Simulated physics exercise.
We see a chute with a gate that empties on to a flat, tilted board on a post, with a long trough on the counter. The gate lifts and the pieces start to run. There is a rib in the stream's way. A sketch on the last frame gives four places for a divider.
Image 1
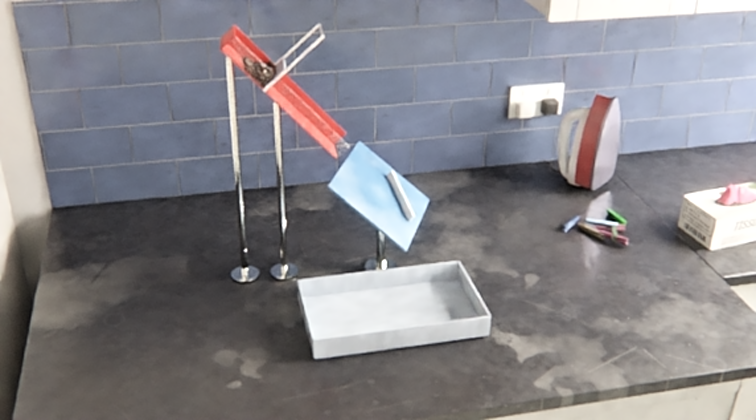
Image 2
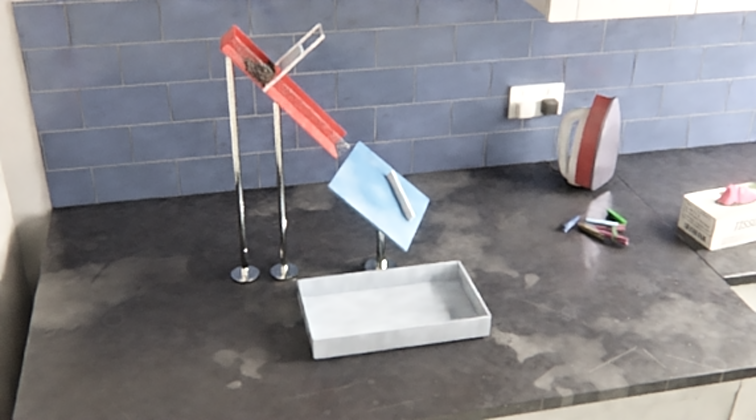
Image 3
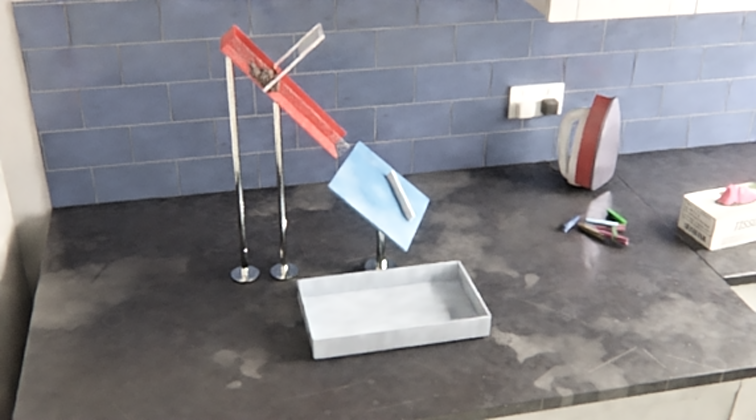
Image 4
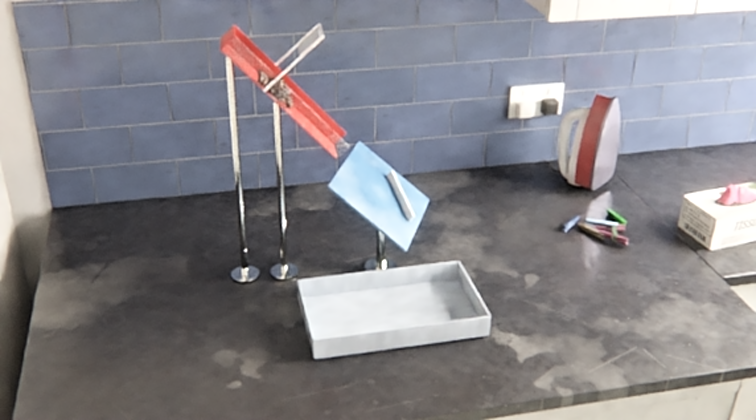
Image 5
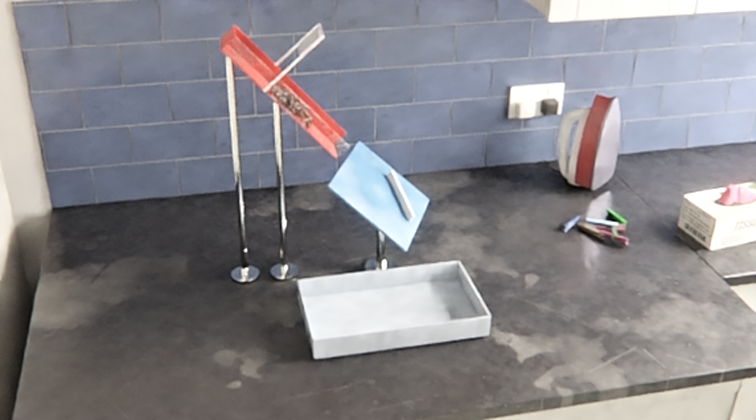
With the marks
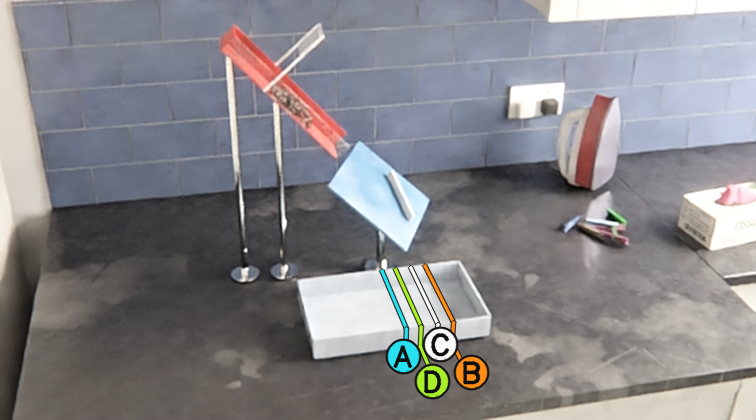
Small dark pieces slide partway down a steep red chute above a tilted blue board.
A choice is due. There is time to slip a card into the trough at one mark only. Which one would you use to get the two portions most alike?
Go for B.
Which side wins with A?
More lands on the right.
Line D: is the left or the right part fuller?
Right.
On the marked copy, line A crosses the front rim at (406, 327); line B crosses the front rim at (453, 321); line C crosses the front rim at (437, 323); line D crosses the front rim at (420, 325).
With A, of what is caught, none on the left of the divider, all on the right.
With B, of what is caught, about half on the left of the divider, about half on the right.
With C, of what is caught, a stray few on the left of the divider, nearly all on the right.
With D, of what is caught, none on the left of the divider, all on the right.
